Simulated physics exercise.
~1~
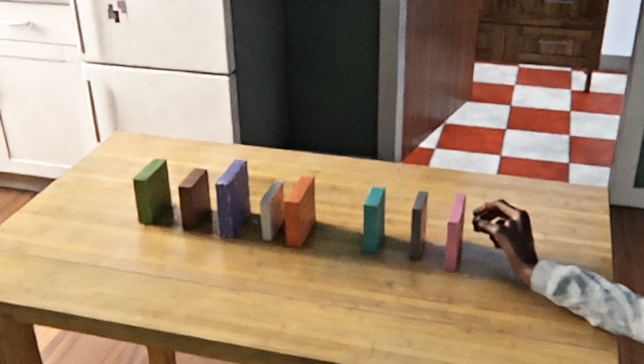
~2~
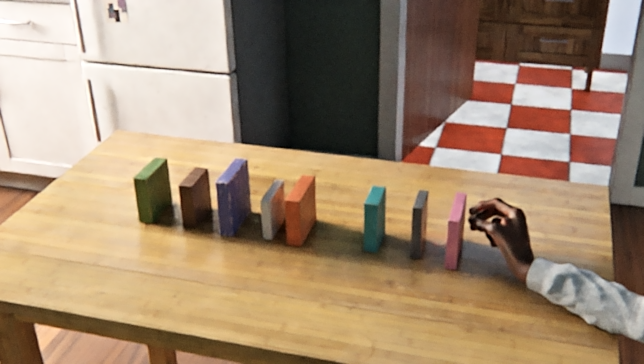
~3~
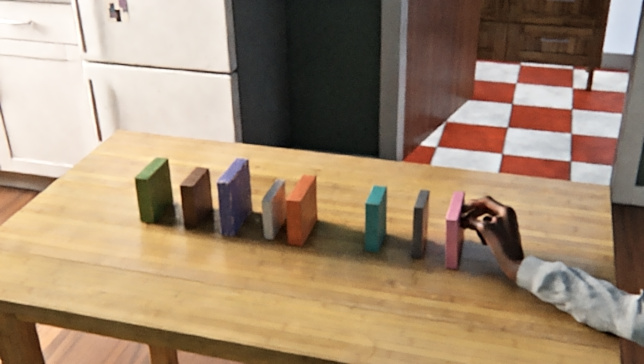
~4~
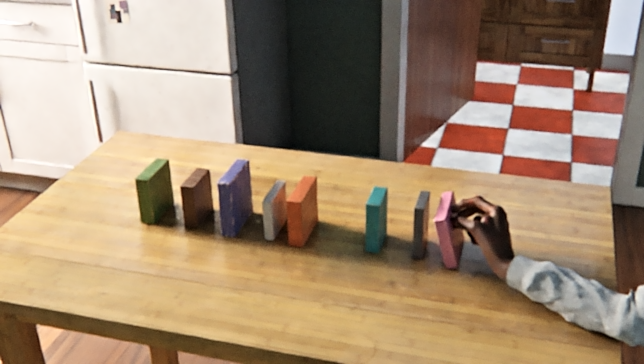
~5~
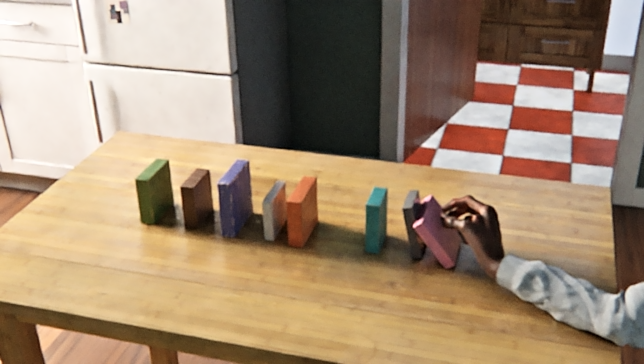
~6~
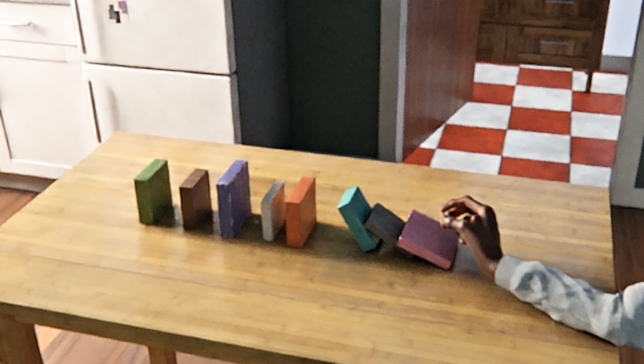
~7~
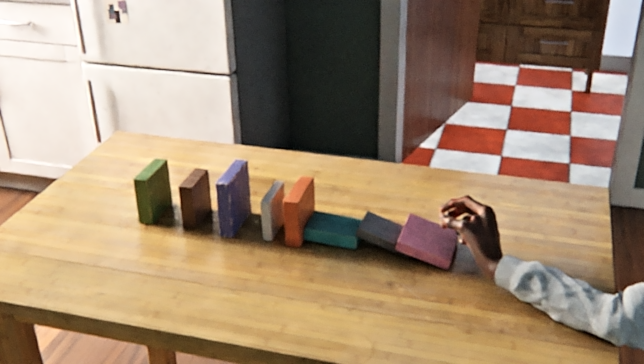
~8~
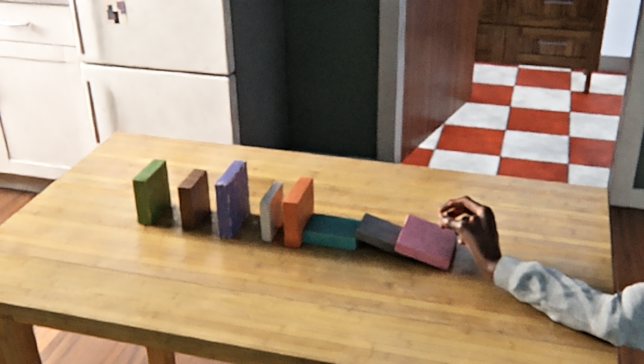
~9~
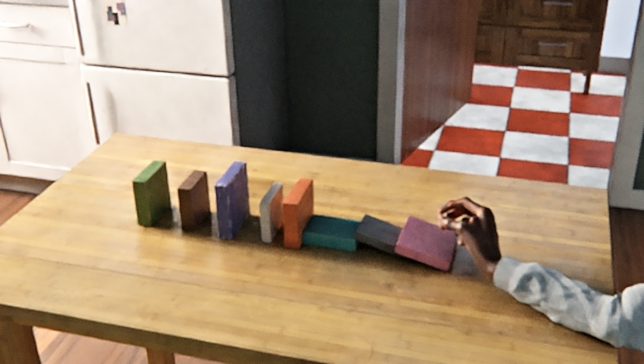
A hand in a pale sleeve reaches in from the right over a wooden kitchen table, seen from slightly above, with white cabinets and a red-and-white checked floor behind. Green, brown, blue, white and orange blocks stand in a row from the left, and after a gap come a turquoise block, a grey board and a pink board. The fingers push the top of the pink board leftward until it tips into the grey one. The grey board knocks over the turquoise block, which drops flat beside the orange block. The three lie toppled, while the five on the left stay standing.
